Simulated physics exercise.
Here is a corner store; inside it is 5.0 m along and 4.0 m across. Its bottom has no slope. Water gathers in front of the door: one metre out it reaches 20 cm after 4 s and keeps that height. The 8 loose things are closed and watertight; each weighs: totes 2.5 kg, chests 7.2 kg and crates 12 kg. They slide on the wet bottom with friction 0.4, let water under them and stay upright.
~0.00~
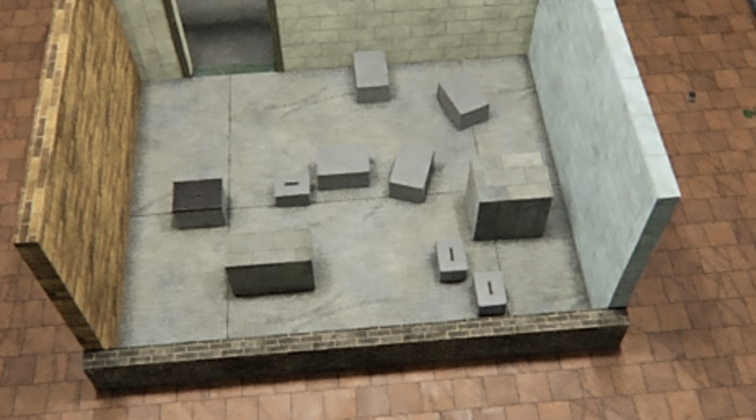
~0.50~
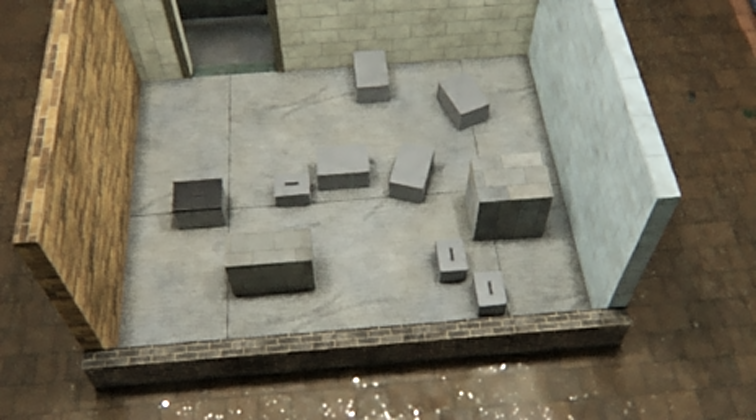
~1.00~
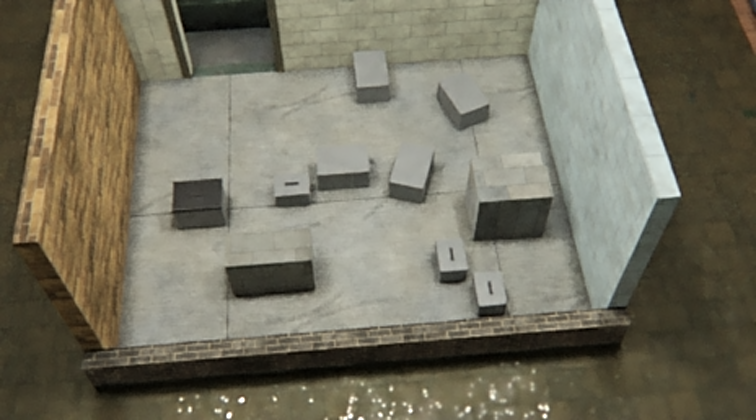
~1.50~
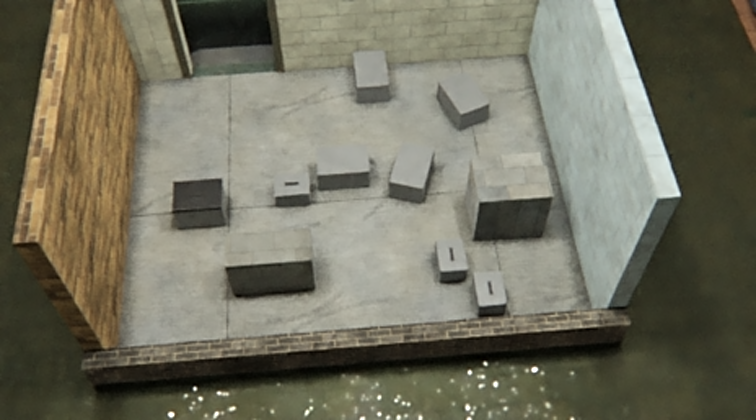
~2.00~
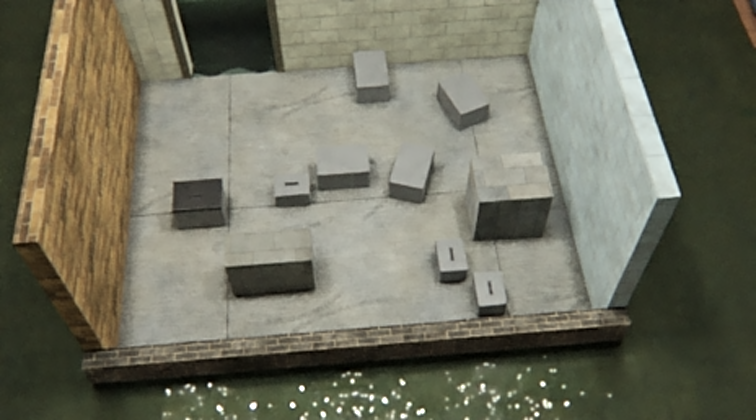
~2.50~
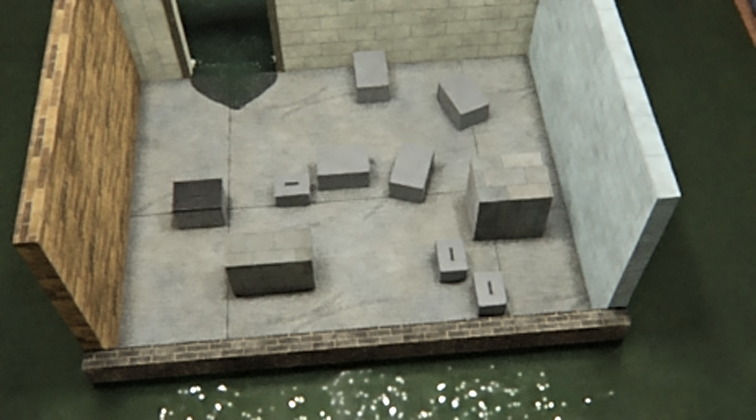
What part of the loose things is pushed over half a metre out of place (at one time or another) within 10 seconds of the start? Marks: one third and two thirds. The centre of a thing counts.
Share: Between one and two thirds.
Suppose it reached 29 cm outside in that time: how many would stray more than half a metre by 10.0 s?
In that case 5 of them.
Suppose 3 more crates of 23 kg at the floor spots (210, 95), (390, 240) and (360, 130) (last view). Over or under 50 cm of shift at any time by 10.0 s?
In that order: More, short of it, less.
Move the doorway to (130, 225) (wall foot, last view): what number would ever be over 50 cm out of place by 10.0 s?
In that case 7 of them.
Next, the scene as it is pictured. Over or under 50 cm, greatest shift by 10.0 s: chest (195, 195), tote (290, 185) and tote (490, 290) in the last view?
In that order: More, over, past it.
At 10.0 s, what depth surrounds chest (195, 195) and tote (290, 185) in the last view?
About 7 and 7 cm.
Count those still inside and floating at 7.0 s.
2 of them.
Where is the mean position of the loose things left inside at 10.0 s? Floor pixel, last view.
Near (475, 212).
After 3.5 s 0 of 8 are over 50 cm from their spots; 0 afloat.
After 4.5 s 0 of 8 are over 50 cm from their spots; 0 afloat.
After 7.0 s 2 of 8 are over 50 cm from their spots; 2 afloat.
After 10.0 s 5 of 8 are over 50 cm from their spots, and 5 have been at some point; 4 afloat.
